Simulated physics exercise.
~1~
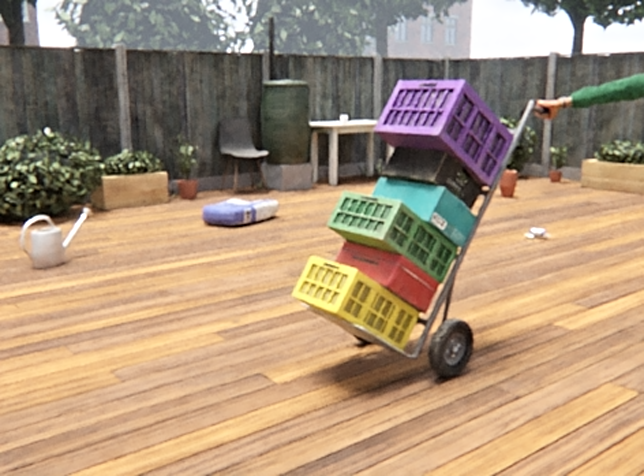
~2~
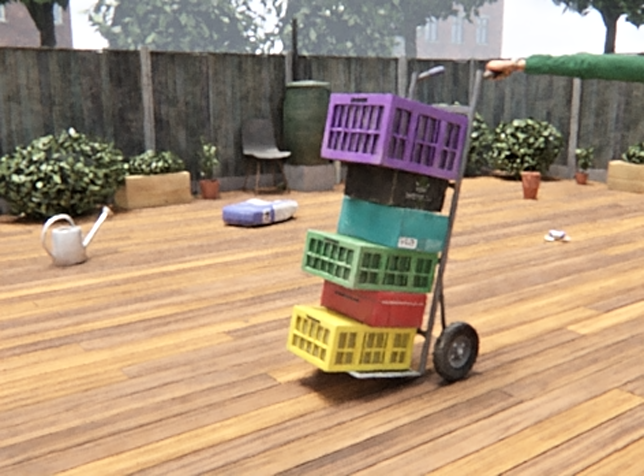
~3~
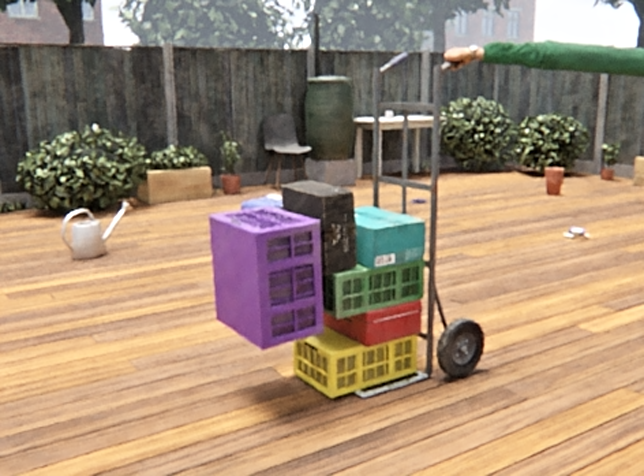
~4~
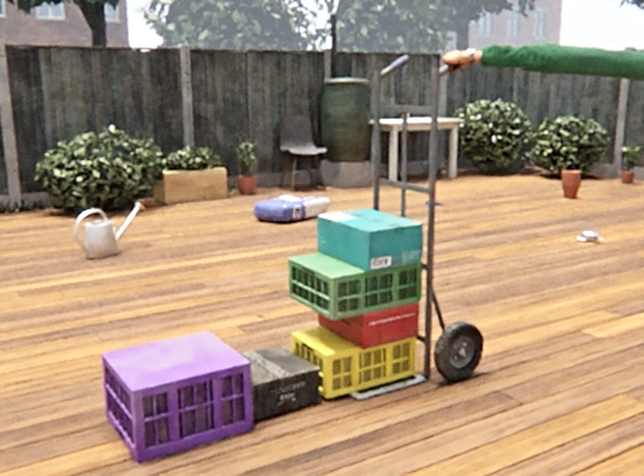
A two-wheeled hand truck stacked with six crates and boxes is tipped upright by a green-sleeved arm on a wooden deck; the purple crate and black box topple off to the left and land on the boards, while the other four stay stacked.
